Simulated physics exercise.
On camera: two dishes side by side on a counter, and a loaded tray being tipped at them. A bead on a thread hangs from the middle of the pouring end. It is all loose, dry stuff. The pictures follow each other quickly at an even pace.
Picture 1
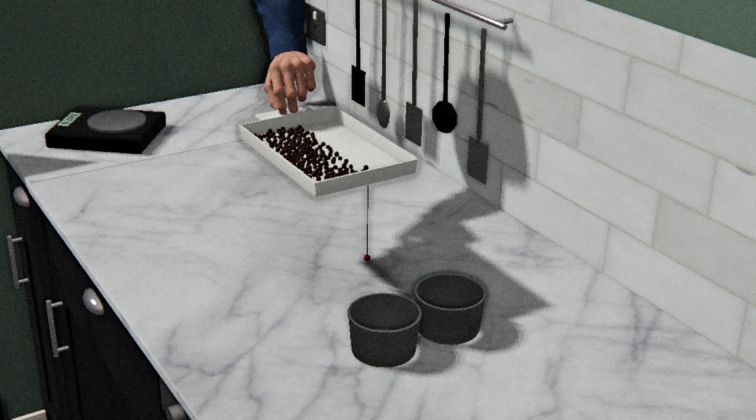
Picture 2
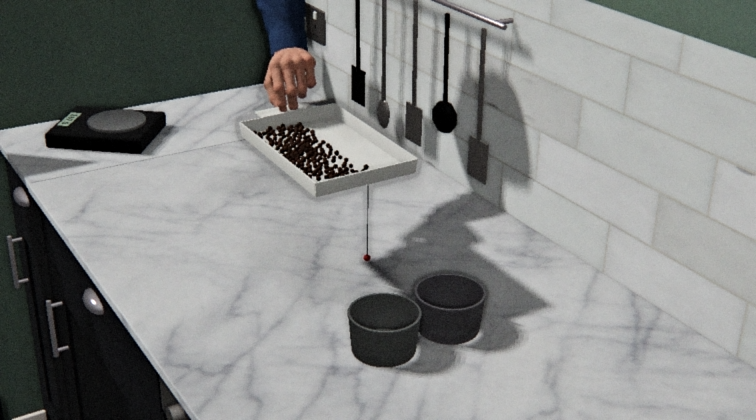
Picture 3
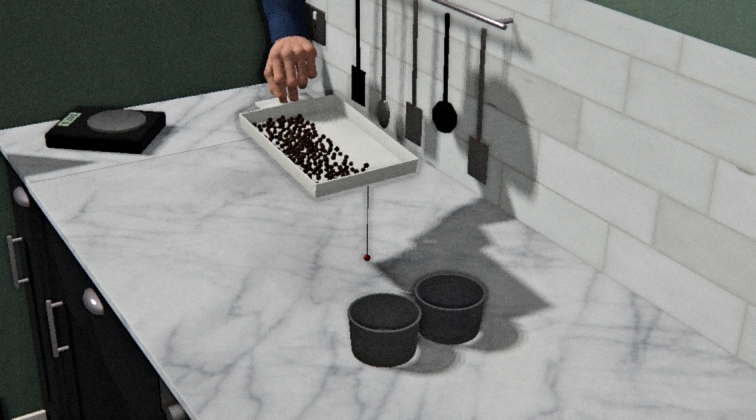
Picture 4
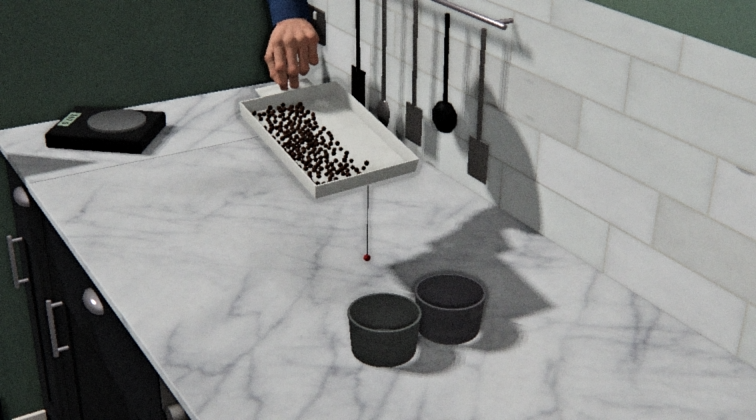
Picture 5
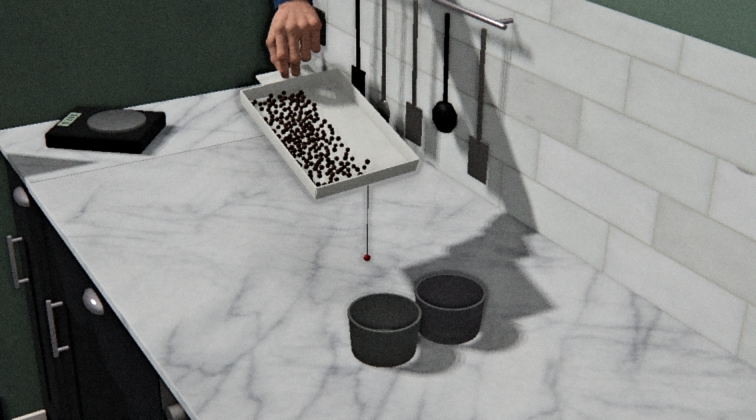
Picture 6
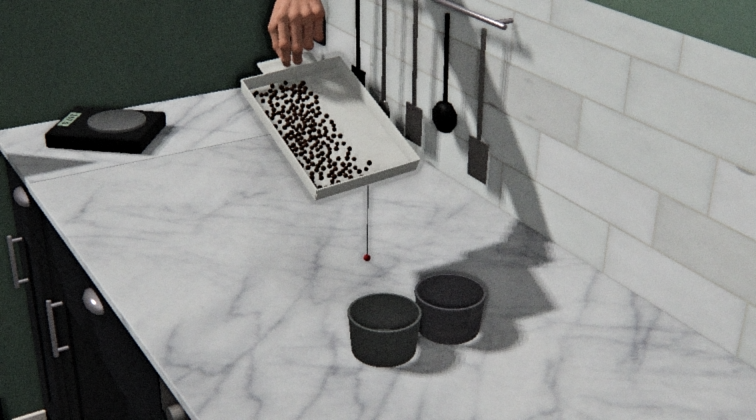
A white tray of small dark brown berries hangs above a grey-veined white marble counter, seen from a raised, unmoving viewpoint, with hanging utensils and pale tiles behind. Two dark grey dishes sit side by side below a small red bead on a thread, and a black scale rests at left. A hand lifts the tray's far end, steepening it gradually, its near left corner dipping slightly as the berries shift a little.
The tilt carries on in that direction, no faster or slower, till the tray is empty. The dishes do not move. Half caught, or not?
In the dishes lies only the smaller part of it.
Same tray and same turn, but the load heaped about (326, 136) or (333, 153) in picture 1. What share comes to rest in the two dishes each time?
First some 20, then 20 per cent.
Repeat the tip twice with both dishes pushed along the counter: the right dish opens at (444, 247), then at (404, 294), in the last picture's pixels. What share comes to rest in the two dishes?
Roughly 0 per cent, and 50 per cent.
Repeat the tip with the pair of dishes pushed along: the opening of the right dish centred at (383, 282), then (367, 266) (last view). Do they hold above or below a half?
First most of it, then the smaller part.
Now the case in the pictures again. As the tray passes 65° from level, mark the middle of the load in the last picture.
Around (339, 173).
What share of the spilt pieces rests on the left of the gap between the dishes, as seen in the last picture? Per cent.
Near 90 %.
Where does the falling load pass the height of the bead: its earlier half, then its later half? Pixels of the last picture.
At about (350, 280), then at (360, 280).
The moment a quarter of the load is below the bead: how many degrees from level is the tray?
Roughly 110°.
Shortly afterwards, tray tipped steeply; all but a few on the tray; only a few in the air.
Next, tray tipped past a quarter turn; near two thirds on the tray; only a few in the left dish; only a few in the right dish; a little outside both; near a quarter in the air.
Some moments later, tray tipped past a quarter turn; a little in the left dish; only a few in the right dish; the bulk outside both.
In the end, tray tipped past a quarter turn; a little in the left dish; only a few in the right dish; the bulk outside both.
